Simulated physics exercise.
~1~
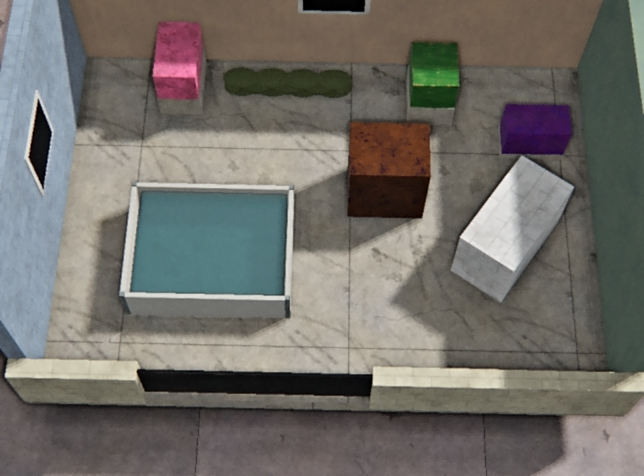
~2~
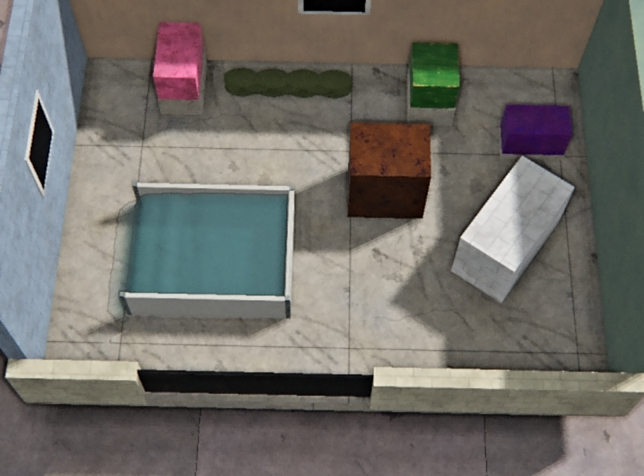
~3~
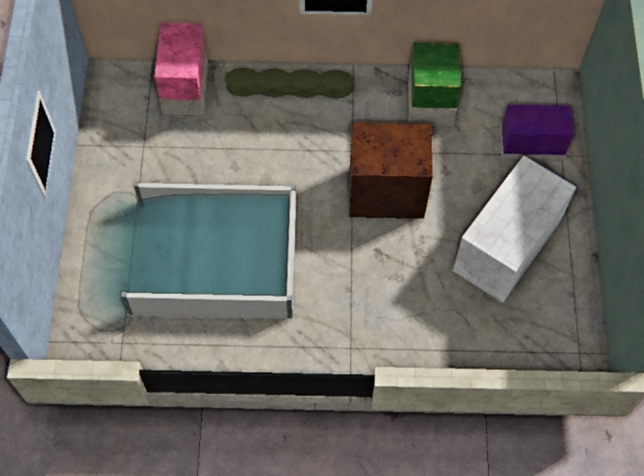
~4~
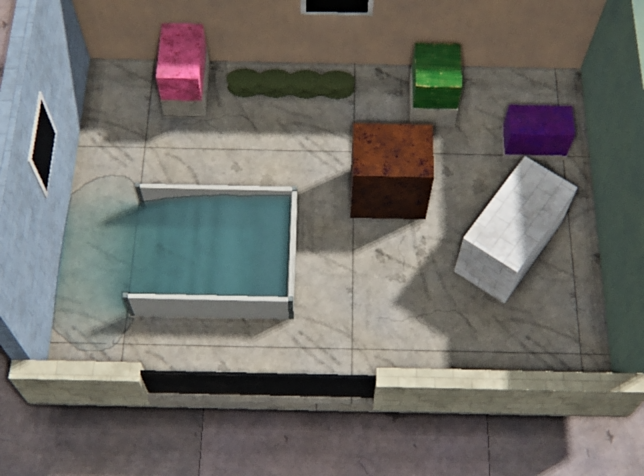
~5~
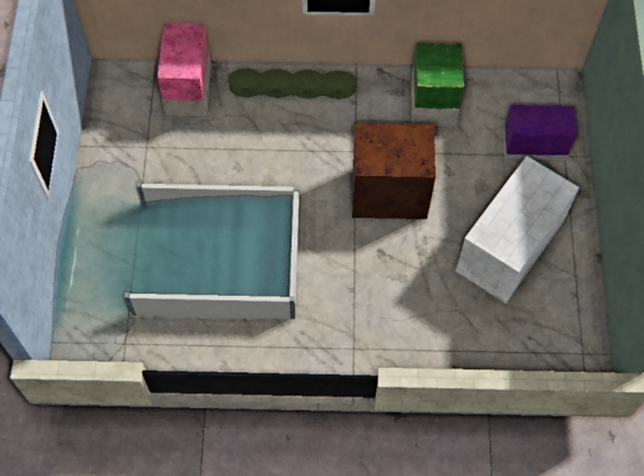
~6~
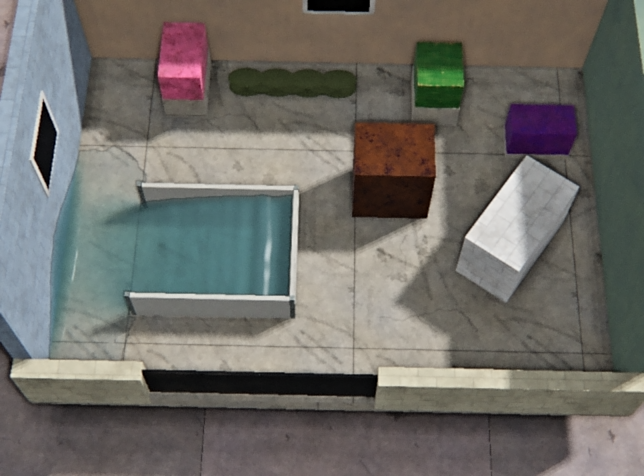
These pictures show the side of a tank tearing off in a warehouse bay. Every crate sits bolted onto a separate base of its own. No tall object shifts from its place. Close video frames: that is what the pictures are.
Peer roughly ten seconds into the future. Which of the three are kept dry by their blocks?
My prediction: Pink crate: Safe, green crate: Safe, purple crate: Safe.
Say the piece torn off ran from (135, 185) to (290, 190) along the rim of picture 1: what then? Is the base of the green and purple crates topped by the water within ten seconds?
In that case the green one is never flooded and the purple one is flooded.
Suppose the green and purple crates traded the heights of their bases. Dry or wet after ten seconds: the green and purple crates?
Result - green: Untouched; purple: Untouched.
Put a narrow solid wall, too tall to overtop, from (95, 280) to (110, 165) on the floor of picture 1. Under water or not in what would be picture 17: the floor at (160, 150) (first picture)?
I'd call it watered.
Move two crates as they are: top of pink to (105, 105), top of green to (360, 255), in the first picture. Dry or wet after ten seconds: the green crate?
Within ten seconds the green crate stays untouched.
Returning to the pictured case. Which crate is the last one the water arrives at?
The one in purple, as I see it.
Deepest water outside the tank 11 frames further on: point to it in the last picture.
My finger goes to (50, 365).
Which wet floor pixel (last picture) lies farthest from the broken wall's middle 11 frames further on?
The farthest point of the front sits at (92, 67).
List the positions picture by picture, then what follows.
The water tank at (209, 242) is whole and still, in the first picture.
The front is at (120, 315), out from the gap at (136, 252), in the second picture.
The front is at (103, 323), out from the gap at (138, 253), in the third picture.
Water pours out at (139, 255) and has run to (67, 331), in the fourth picture.
The front is at (52, 348), out from the gap at (141, 255), in the fifth picture.
The front is at a hidden place, out from the gap at (141, 254), in the sixth picture.
A moment on, water covers 15 % of the floor; the pink crate not reached, the green crate not reached, the purple crate not reached.
Next, water covers 25 % of the floor; the pink crate water round its plinth, the green crate not reached, the purple crate not reached.
Then, water covers 45 % of the floor; the pink crate water round its plinth, the green crate not reached, the purple crate not reached.
Later, water covers 75 % of the floor; the pink crate water round its plinth, the green crate water round its plinth, the purple crate not reached.
In the end, water covers 95 % of the floor; the pink crate stayed above the water, the green crate stayed above the water, the purple crate stayed above the water.
